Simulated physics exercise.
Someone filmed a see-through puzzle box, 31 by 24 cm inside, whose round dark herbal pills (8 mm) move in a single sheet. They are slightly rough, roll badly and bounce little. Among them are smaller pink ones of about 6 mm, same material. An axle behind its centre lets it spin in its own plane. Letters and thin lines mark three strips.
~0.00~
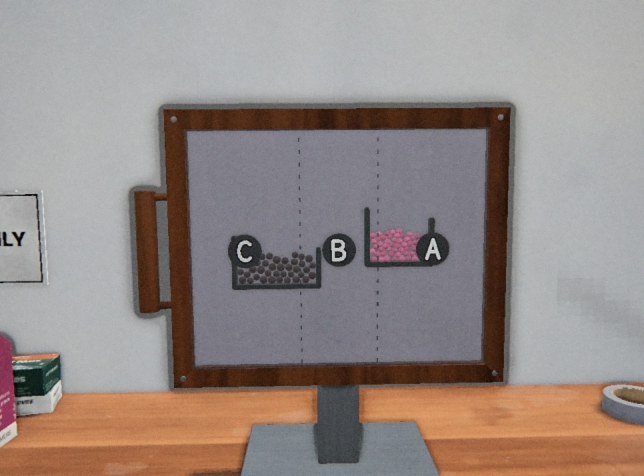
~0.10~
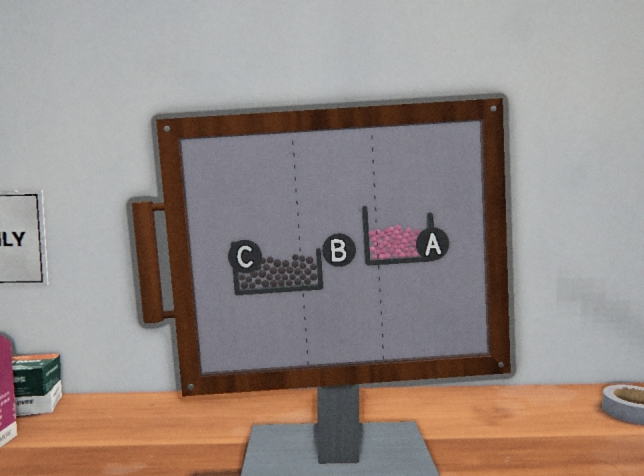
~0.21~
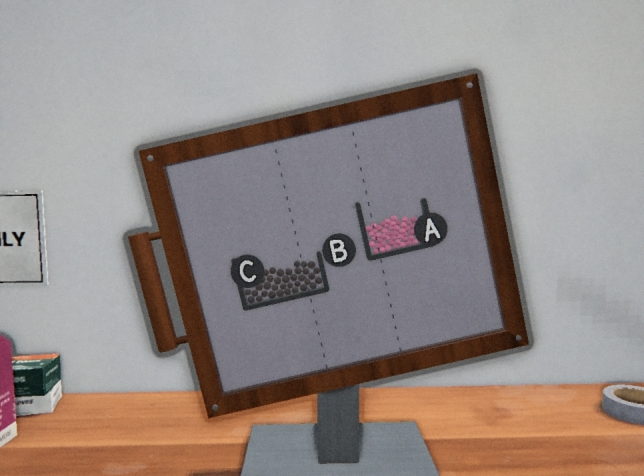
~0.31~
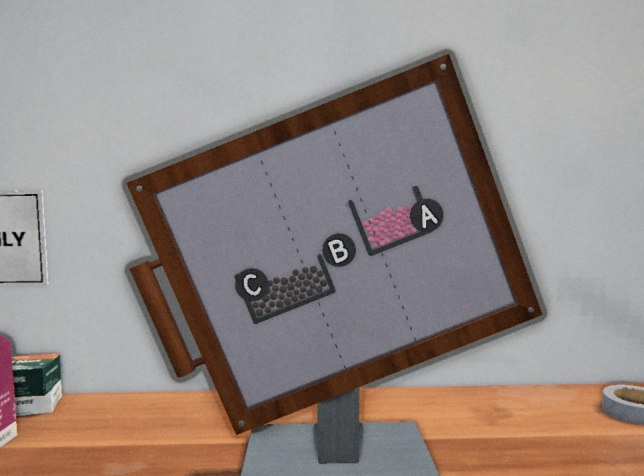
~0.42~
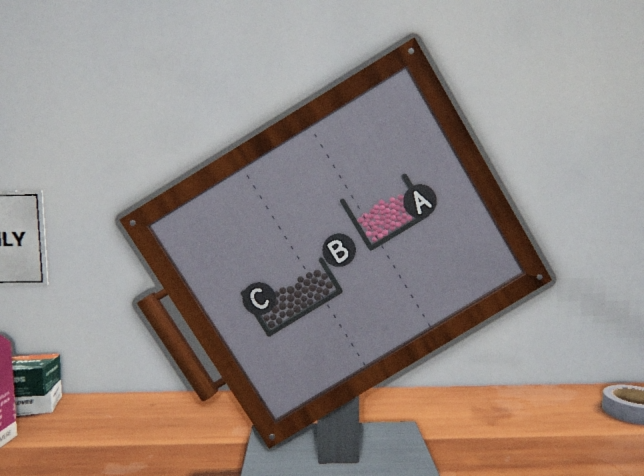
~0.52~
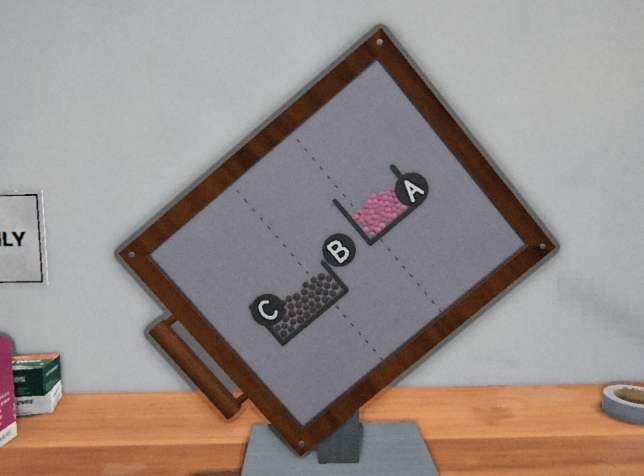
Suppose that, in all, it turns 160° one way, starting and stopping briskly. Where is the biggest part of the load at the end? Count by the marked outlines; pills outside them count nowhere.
C.
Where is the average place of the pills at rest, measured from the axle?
About 5 cm right and 13 cm below.
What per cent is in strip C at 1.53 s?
Some 60 per cent.
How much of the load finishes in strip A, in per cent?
Some 0 per cent.
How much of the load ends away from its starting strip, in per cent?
Some 65 per cent.
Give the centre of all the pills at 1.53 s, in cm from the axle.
Some 2 cm left and 10 cm below.
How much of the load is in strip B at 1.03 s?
About 15 per cent.
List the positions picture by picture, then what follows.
In the first frame, level; about 90 pills; load centre (348, 256); top pill (399, 231); A (433, 249), B (339, 250), C (245, 251).
In the second frame, turned 3° anticlockwise; load centre (348, 255); top pill (398, 228).
In the third frame, turned 12° anticlockwise; load centre (349, 254); top pill (394, 219); wall ends (234, 261) to (319, 254), (358, 205) to (423, 201).
In the fourth frame, turned 21° anticlockwise; load centre (349, 252); top pill (408, 209).
In the fifth frame, turned 31° anticlockwise; load centre (350, 250); top pill (409, 197).
In the sixth frame, turned 40° anticlockwise; load centre (350, 249); top pill (402, 189); A (412, 189), B (339, 250), C (268, 310).
By 1.03 s, it stands 84° anticlockwise; the pills' middle is in line with and level with the centre; A 50 %, B 15 %, C 35 %.
By 1.53 s, it stands 128° anticlockwise; the pills' middle is 2 cm left of and 10 cm below the centre; A 10 %, B 30 %, C 60 %.
By 1.96 s, it stands 160° anticlockwise; the pills' middle is 5 cm right of and 13 cm below the centre; B 15 %, C 85 %.
Settled by 2.4 s, it stands 160° anticlockwise; A 0 %, B 15 %, C 85 %.
